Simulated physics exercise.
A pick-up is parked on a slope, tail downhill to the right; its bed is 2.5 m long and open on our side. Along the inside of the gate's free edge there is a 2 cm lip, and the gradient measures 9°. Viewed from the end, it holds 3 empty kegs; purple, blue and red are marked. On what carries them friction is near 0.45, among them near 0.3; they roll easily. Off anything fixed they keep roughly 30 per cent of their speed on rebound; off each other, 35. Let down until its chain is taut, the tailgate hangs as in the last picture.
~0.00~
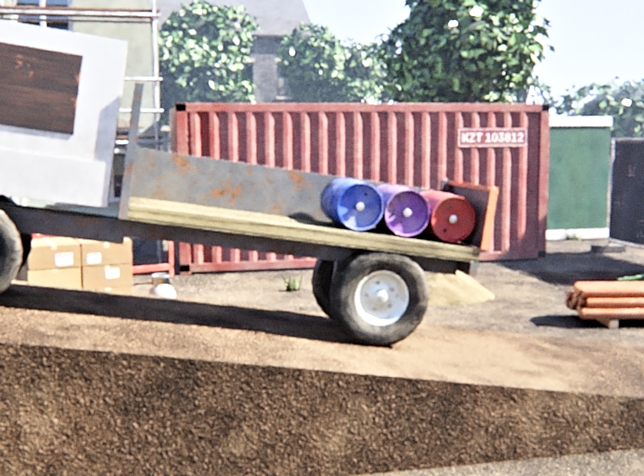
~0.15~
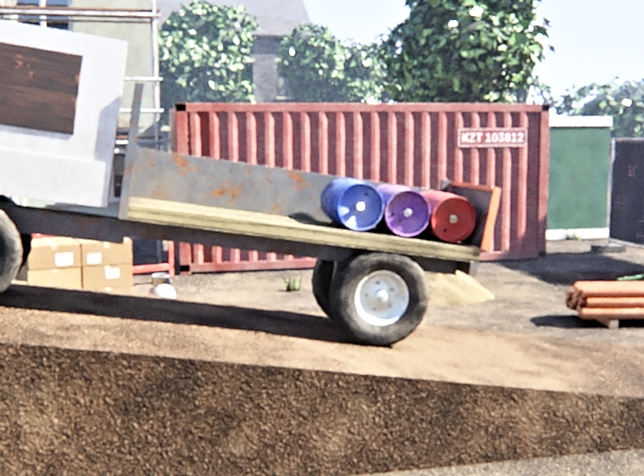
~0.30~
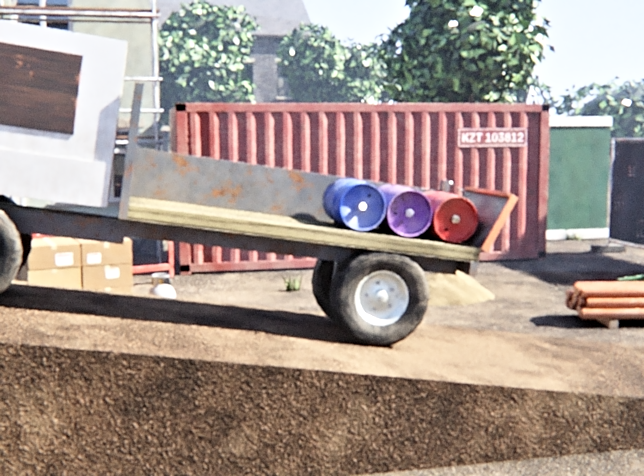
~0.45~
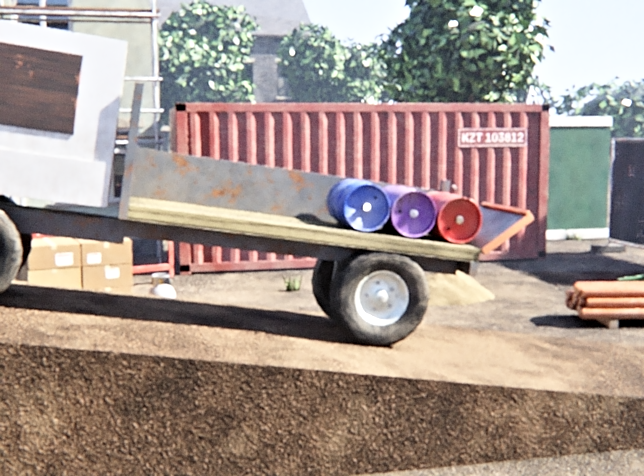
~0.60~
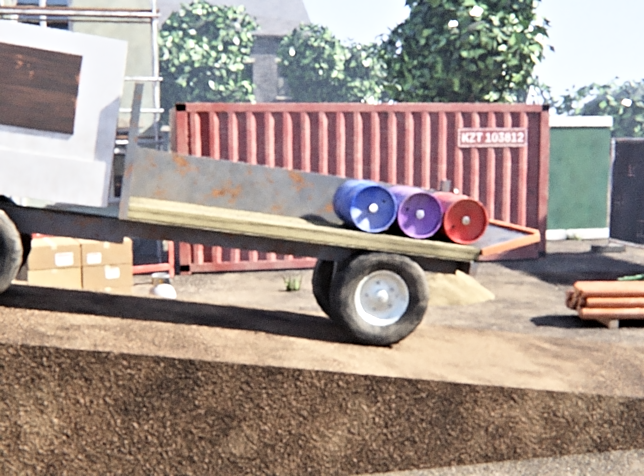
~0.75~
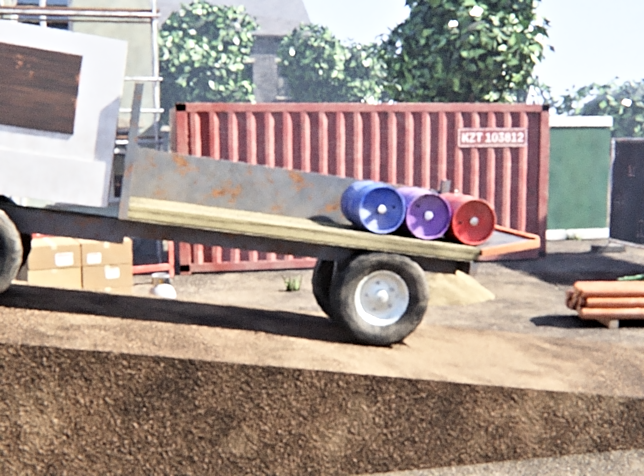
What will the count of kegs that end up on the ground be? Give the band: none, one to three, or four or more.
The band is none.
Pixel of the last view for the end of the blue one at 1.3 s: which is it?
(413, 214), roughly.
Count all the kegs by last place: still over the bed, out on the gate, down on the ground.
2, 1 and 0.
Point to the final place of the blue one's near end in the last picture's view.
It comes to rest around (427, 216).
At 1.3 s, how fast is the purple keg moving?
About 0.4 m/s.
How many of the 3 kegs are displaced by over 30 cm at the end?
The number you get is 3.
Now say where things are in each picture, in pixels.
The first picture shows purple at (408, 213), blue at (361, 207), red at (454, 219); gate 81° above level, tip at (494, 190); 3 of the 3 make up the bottom layer on the bed.
The second picture shows purple at (409, 213), blue at (361, 207), red at (455, 220); gate 78° above level, tip at (497, 191).
The third picture shows purple at (411, 214), blue at (364, 207), red at (457, 220); gate 60° above level, tip at (513, 198).
The fourth picture shows purple at (415, 214), blue at (368, 208), red at (461, 220); gate 34° above level, tip at (530, 217).
The fifth picture shows purple at (421, 215), blue at (374, 209), red at (467, 221); gate 13° above level, tip at (536, 238).
The sixth picture shows purple at (430, 216), blue at (383, 210), red at (475, 222); gate 7° above level, tip at (537, 243).
After 1.3 s, purple is on the bed, 15 cm short of the hinge, rolling right; blue is on the bed, 50 cm short of the hinge, rolling right; red is on the gate, 20 cm past the hinge, rolling right; 0 gone off the back.
At rest (1.8 s), purple is on the bed, 5 cm short of the hinge; blue is on the bed, 40 cm short of the hinge; red is on the gate, 30 cm past the hinge; 0 gone off the back.
